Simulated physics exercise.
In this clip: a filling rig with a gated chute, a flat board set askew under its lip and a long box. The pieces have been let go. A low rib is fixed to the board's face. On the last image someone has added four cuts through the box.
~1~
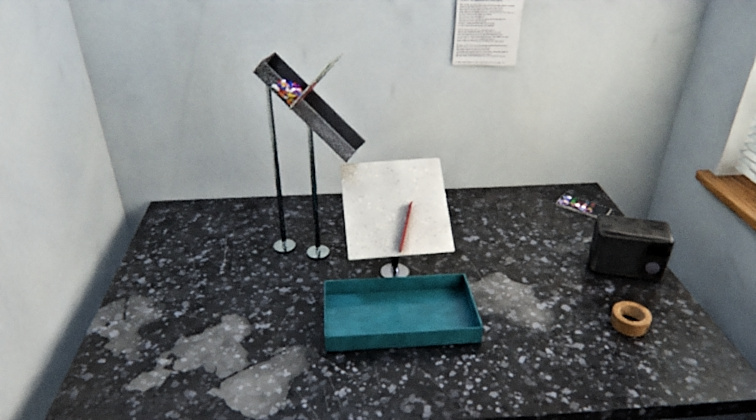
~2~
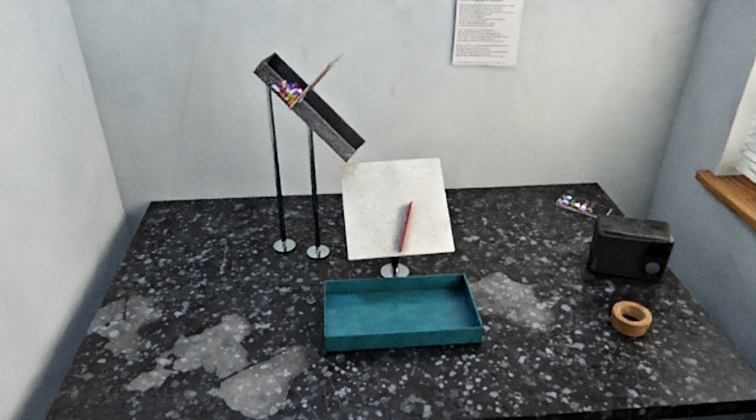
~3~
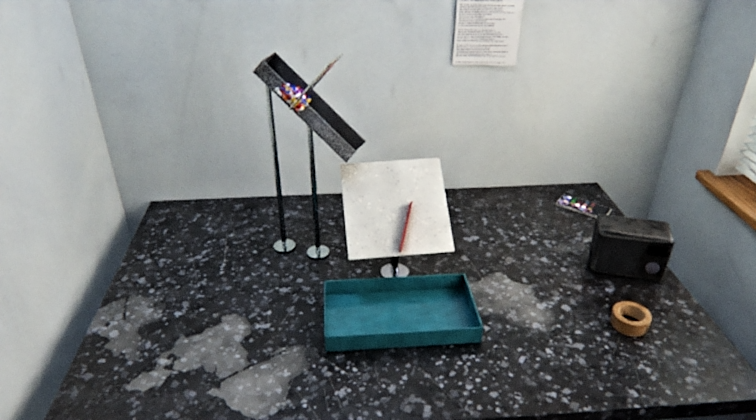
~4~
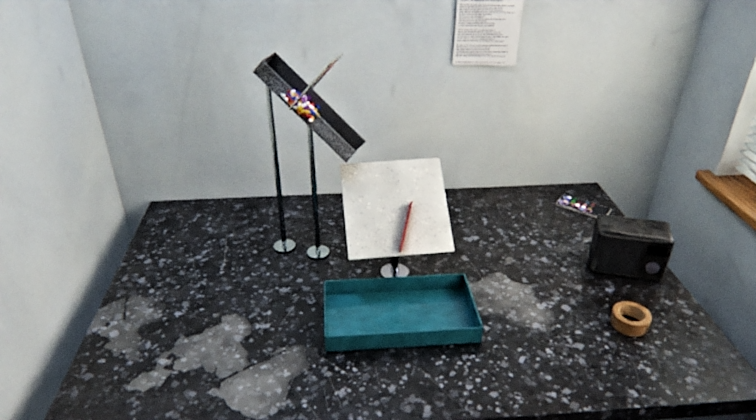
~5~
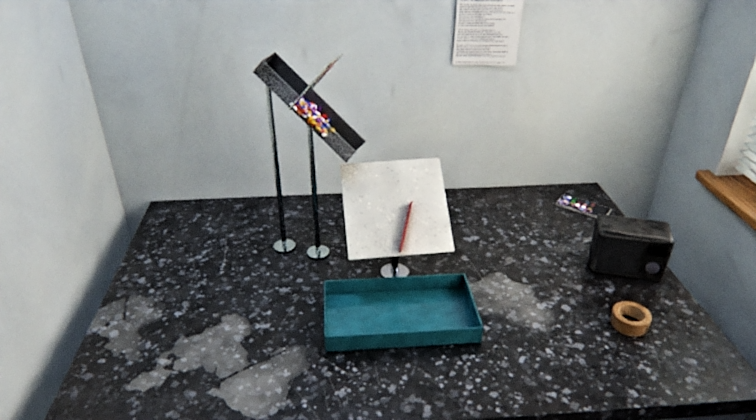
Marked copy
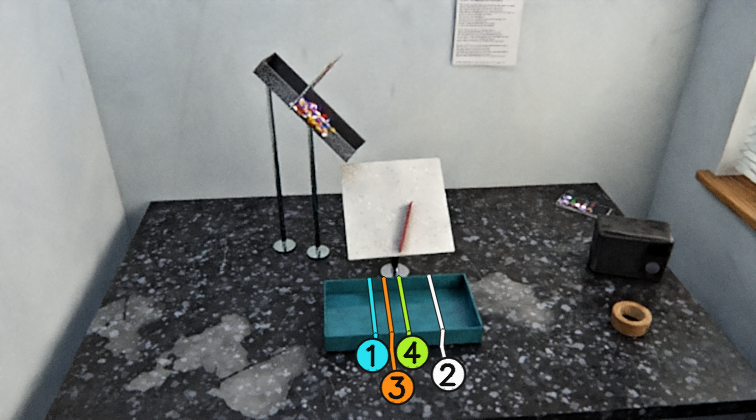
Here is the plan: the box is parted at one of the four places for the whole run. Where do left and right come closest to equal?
Take 3.
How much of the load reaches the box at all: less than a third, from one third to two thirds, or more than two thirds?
About that: More than two thirds.
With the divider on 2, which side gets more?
The left side.
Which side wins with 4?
The left side.
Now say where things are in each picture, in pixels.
Load behind the gate (293, 92), jelly beans; lip of the chute (351, 157), sloping fairly steeply, in the first picture.
Middle of the board (396, 207), tilted fairly steeply; middle of its low edge (402, 255); of its high edge (390, 161), in the second picture.
Front corners of the box (325, 337) and (483, 327), empty; front of the load (301, 109), in the third picture.
Middle of the load (305, 105); its front (318, 115), roughly a quarter of the way to the lip; rib from (412, 201) to (401, 250), in the fourth picture.
Middle of the load (314, 112); its front (332, 130), roughly half of the way to the lip, in the fifth picture.
On the marked copy, line 1 crosses the front rim at (375, 334); line 2 crosses the front rim at (442, 330); line 3 crosses the front rim at (391, 333); line 4 crosses the front rim at (408, 332).
With 1, of what is caught, not one piece on the left of the divider, every piece on the right.
With 2, of what is caught, almost all on the left of the divider, about a tenth on the right.
With 3, of what is caught, roughly a third on the left of the divider, roughly two thirds on the right.
With 4, of what is caught, almost all on the left of the divider, about a tenth on the right.
